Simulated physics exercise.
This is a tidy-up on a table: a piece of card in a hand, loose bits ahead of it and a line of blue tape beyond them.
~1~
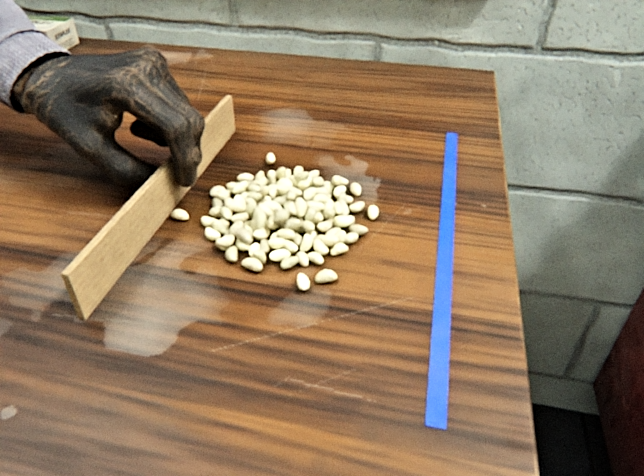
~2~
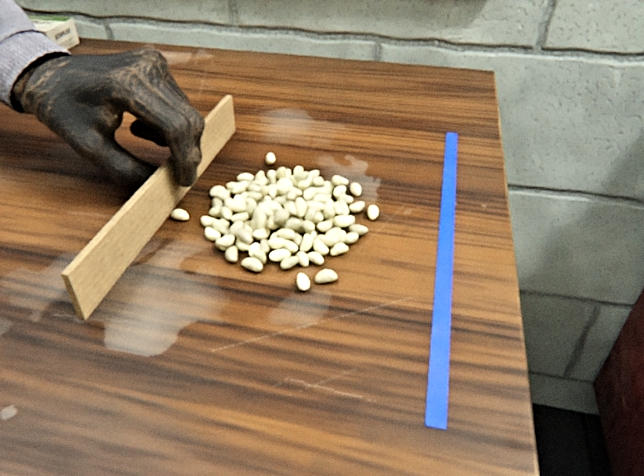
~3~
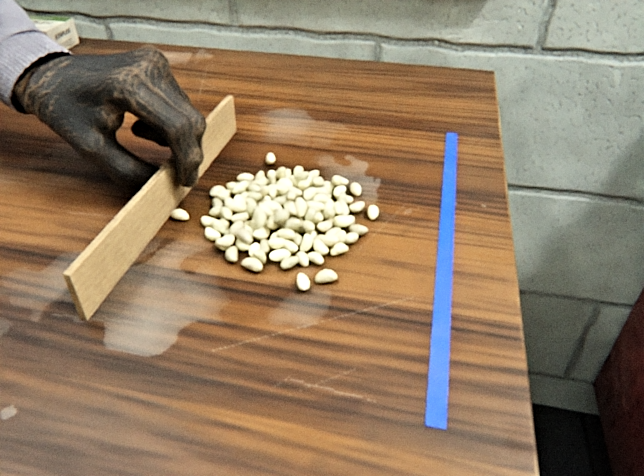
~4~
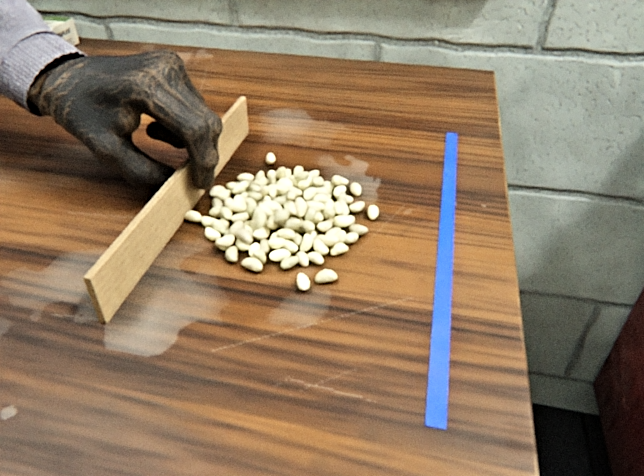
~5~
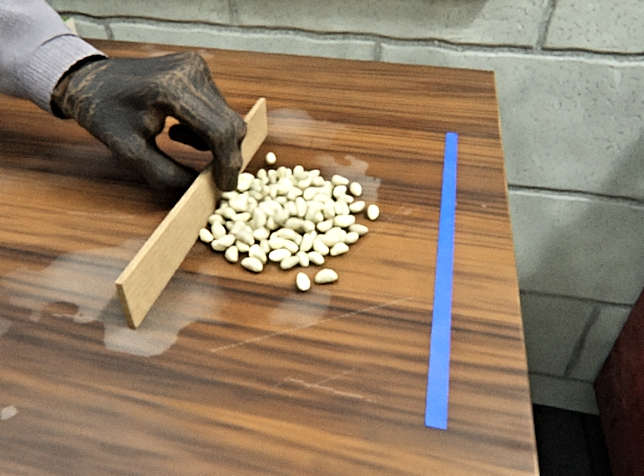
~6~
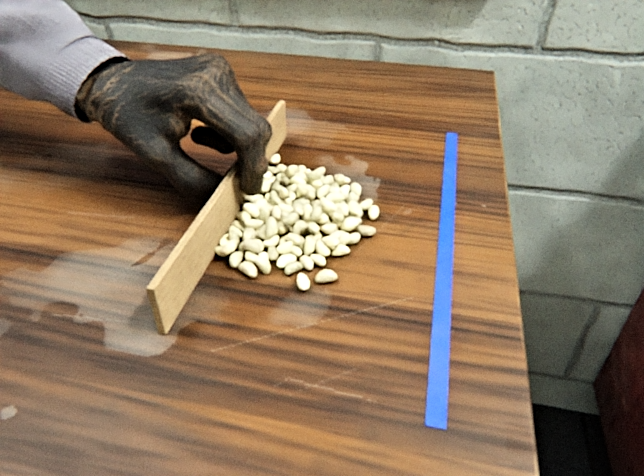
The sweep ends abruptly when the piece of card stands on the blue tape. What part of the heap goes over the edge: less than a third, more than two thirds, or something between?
The floor gets from one third to two thirds.
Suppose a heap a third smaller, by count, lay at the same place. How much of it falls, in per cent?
About 30 per cent.
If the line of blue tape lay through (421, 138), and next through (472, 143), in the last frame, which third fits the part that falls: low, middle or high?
At the first place under a third, at the second beyond two thirds.
Soon after the last picture, piece of card still moving, near (348, 184); heap all on the table, its front near (464, 231).
A little later, piece of card stopped at the blue tape; heap about a third over the edge.
Later still, piece of card stopped at the blue tape; heap about half over the edge.
At rest, piece of card stopped at the blue tape; heap about half over the edge.
